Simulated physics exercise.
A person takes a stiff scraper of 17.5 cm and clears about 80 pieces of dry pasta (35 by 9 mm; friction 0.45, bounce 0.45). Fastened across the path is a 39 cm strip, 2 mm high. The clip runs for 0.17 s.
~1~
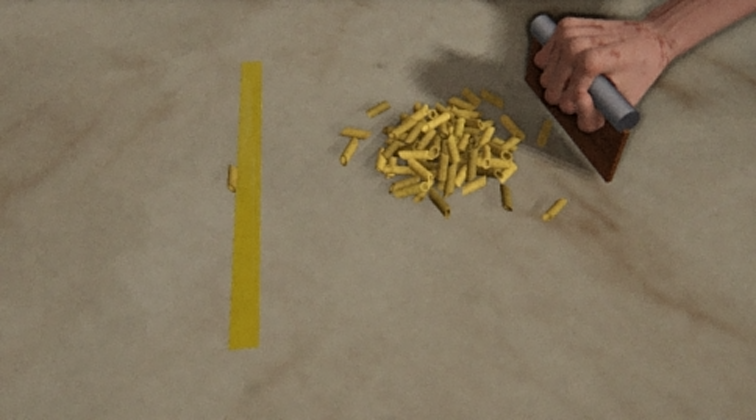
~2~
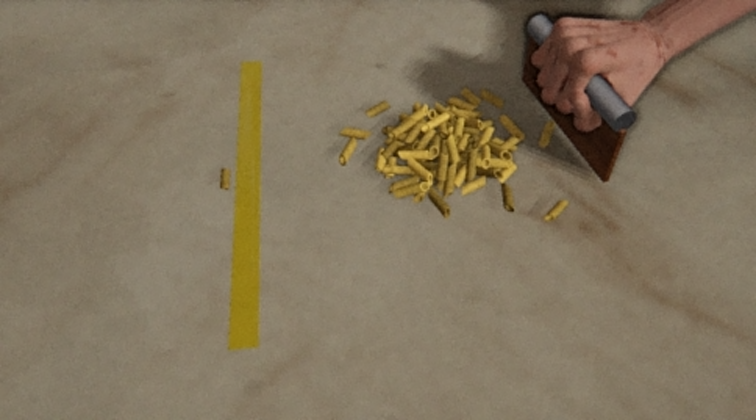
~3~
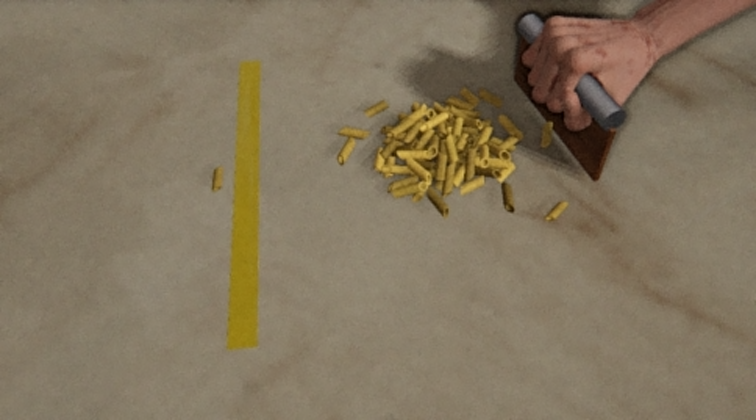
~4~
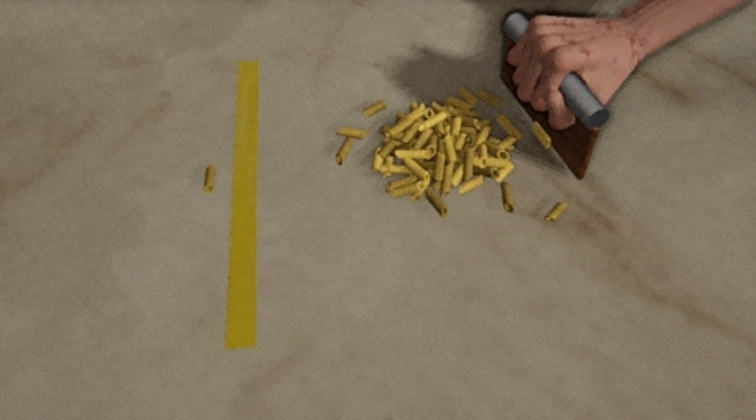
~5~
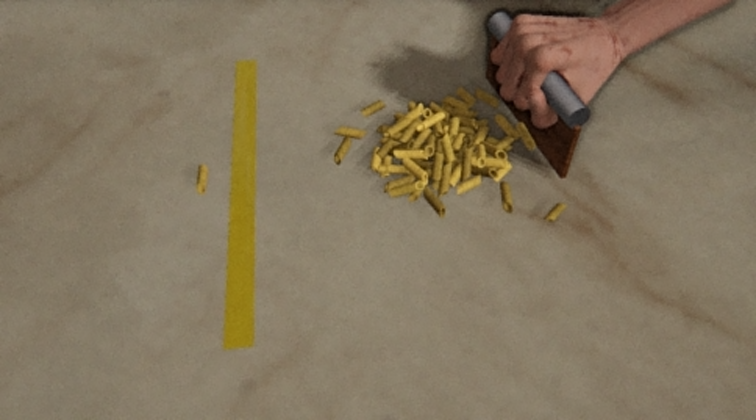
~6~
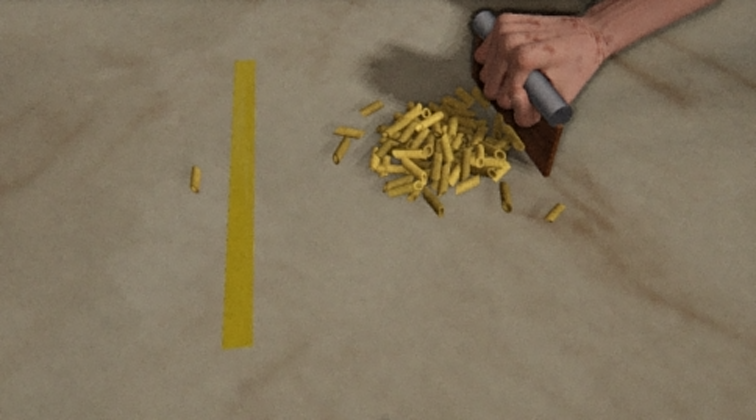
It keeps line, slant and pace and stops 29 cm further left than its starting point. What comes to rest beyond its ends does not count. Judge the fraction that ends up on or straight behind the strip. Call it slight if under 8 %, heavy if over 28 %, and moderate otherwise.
Moderate.
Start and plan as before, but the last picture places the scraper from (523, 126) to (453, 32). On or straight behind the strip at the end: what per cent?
The figure is higher than 15.
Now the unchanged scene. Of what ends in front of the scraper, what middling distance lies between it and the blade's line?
Some 3 cm from the line.
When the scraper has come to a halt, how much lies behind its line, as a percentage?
It comes to about 40 per cent.
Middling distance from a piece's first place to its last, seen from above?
16 cm.
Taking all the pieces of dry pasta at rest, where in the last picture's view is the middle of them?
The middle sits near pixel (287, 168).
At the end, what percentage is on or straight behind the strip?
Roughly 15 percent.
Then, 0.29 s after the last picture, scraper 18 cm from its start, spill 15 cm wide; elsewhere 100 %.
Then, 0.57 s after the last picture, scraper 29 cm from its start, spill 18 cm wide; on or straight behind the strip 10 %, elsewhere 90 %.
Then, 0.82 s after the last picture, scraper 30 cm from its start, spill 19 cm wide; on or straight behind the strip 15 %, elsewhere 85 %.
In the end, on or straight behind the strip 15 %, elsewhere 85 %.
